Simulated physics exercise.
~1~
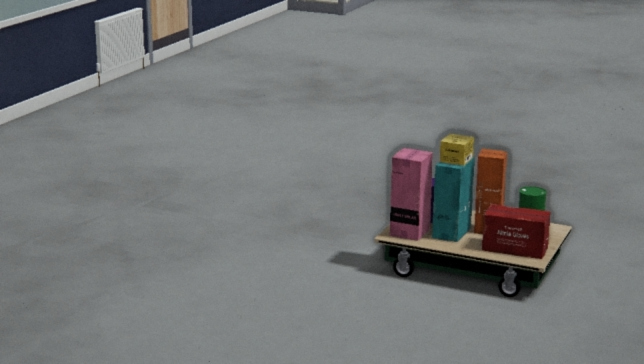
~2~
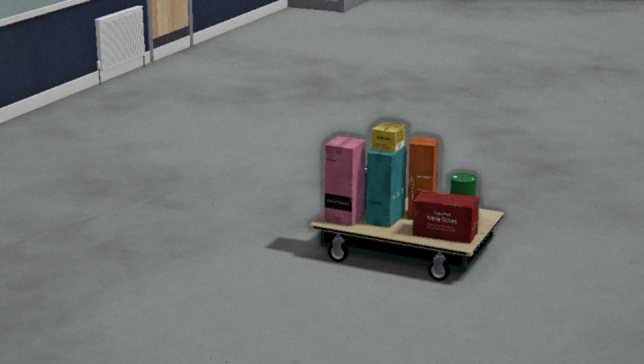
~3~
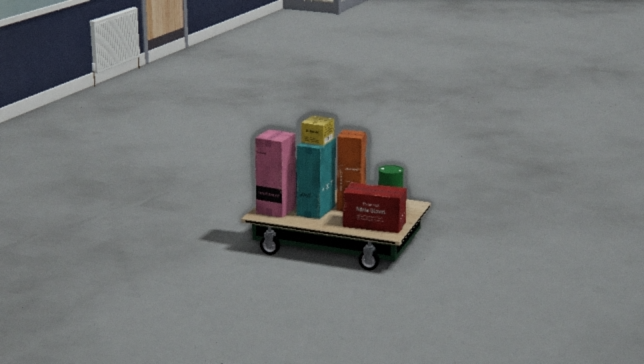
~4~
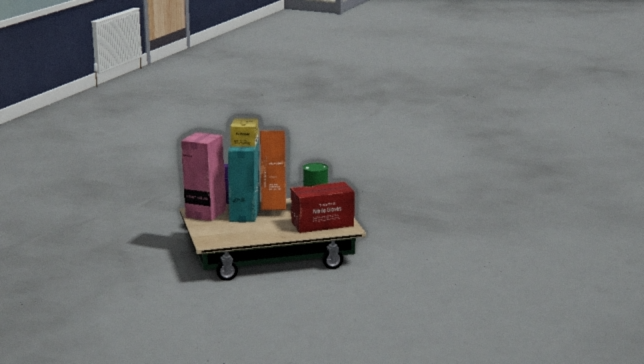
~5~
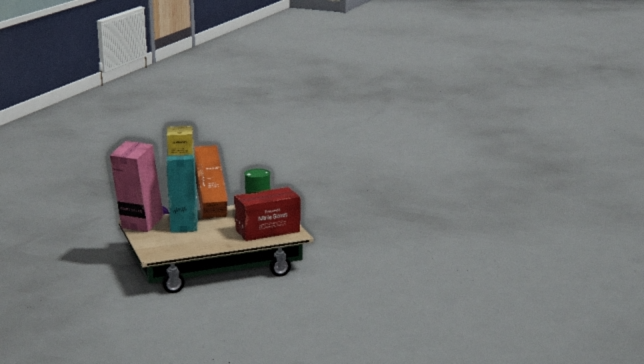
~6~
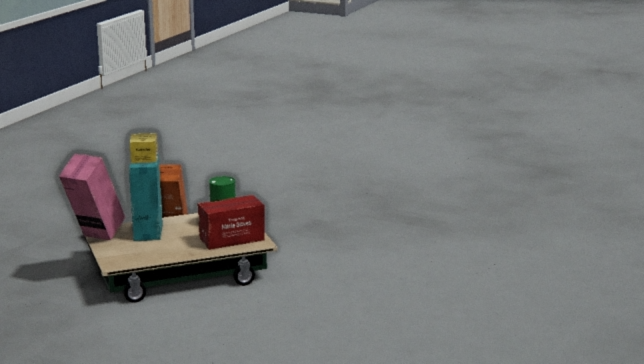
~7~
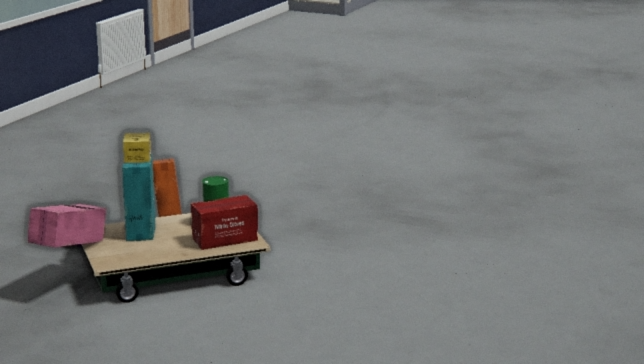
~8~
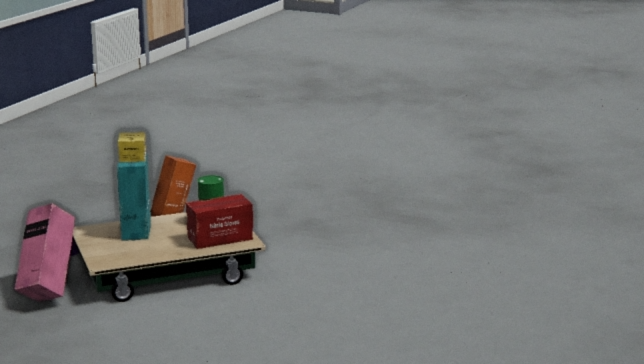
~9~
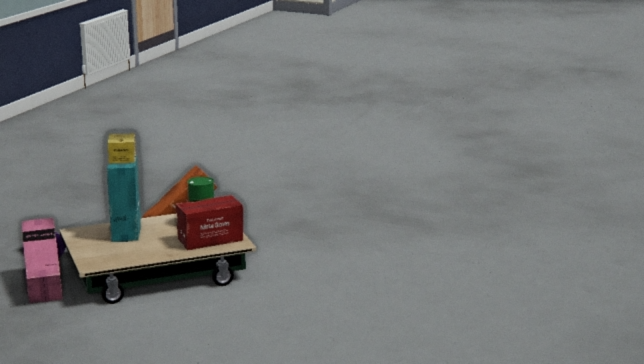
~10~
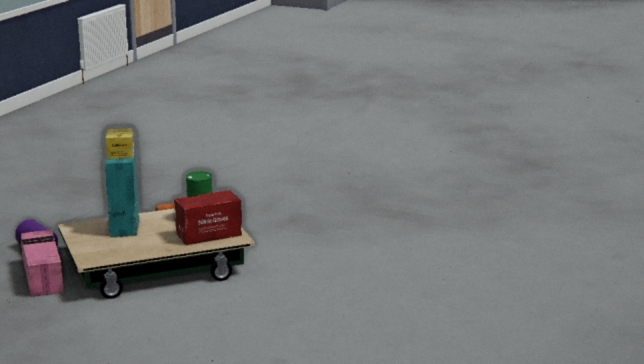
To begin with, a flat wooden cart carrying upright boxes and a green canister rolls leftward across a grey floor, with a yellow box stacked on a turquoise one. As the cart turns, the orange box tilts towards the back and the pink box starts leaning left. The pink box then topples over the left edge and drops to the floor, while the orange box tumbles behind the cart. A purple canister comes into view lying beyond the pink box. The cart ends almost still, with the turquoise, yellow, red and green items still aboard.
